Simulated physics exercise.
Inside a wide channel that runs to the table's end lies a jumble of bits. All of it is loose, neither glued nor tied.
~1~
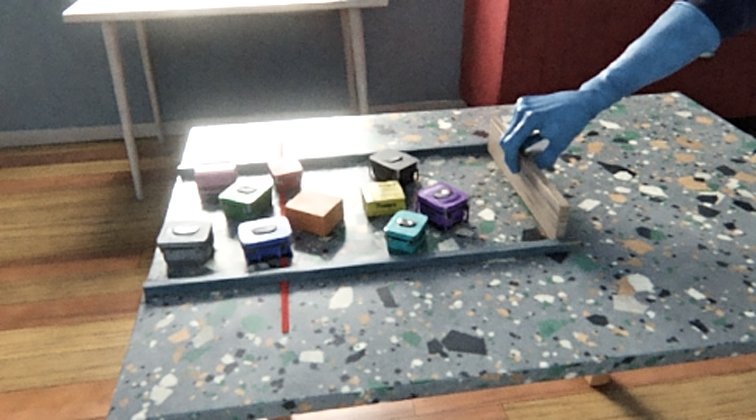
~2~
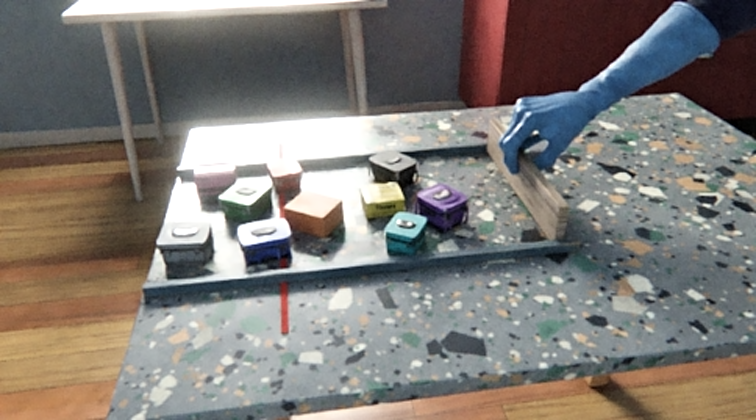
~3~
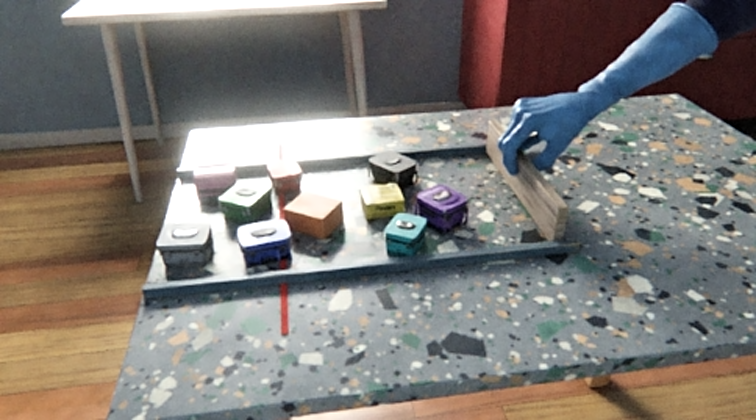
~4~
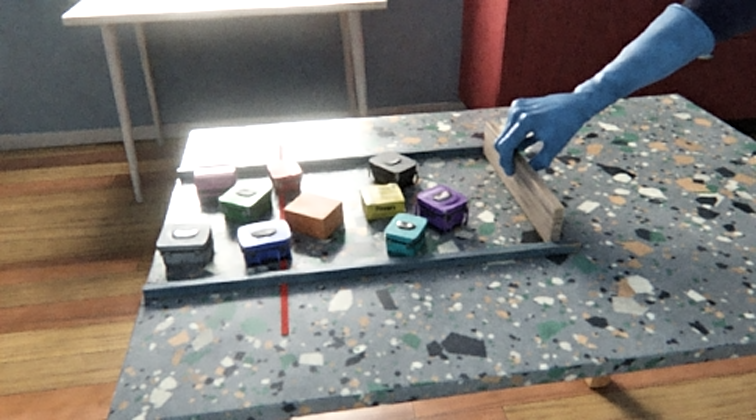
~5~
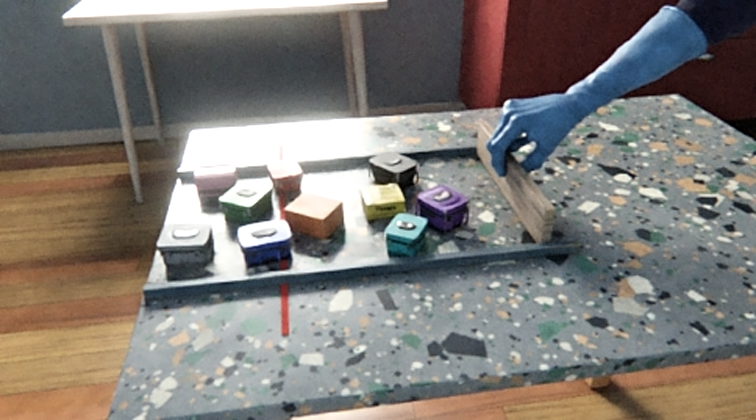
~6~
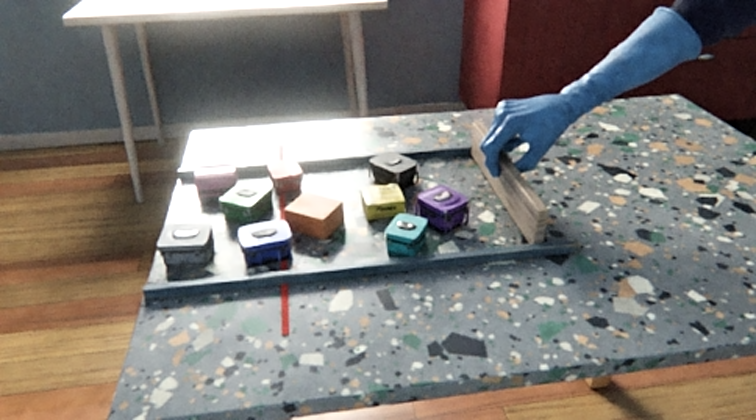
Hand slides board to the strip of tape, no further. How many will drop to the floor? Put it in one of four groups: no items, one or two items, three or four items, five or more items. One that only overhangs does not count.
I expect every piece to stay on the table.
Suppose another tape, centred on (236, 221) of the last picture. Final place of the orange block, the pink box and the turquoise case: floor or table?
In short: Orange block safe, pink box gone, turquoise case safe.
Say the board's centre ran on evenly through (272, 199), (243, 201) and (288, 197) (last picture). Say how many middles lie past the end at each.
0; 2; 0.
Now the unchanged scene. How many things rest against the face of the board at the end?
So the total is 4.
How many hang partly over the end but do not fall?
Number: 1.
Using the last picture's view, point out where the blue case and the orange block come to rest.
In the last picture the blue case sits around (222, 250) and the orange block around (222, 226).
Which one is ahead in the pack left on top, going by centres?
I'd go with the grey case.
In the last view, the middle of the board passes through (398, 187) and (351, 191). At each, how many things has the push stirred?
It comes to 4 for the first spot, 5 for the other.
Soon after, none off yet; grey case at rest near (188, 245); pink box at rest near (217, 180); green case at rest near (248, 203).
After that, none off yet; grey case at rest near (188, 245); pink box at rest near (217, 180); green case displaced a little near (235, 202).
In the end, the number that fall off is zero.
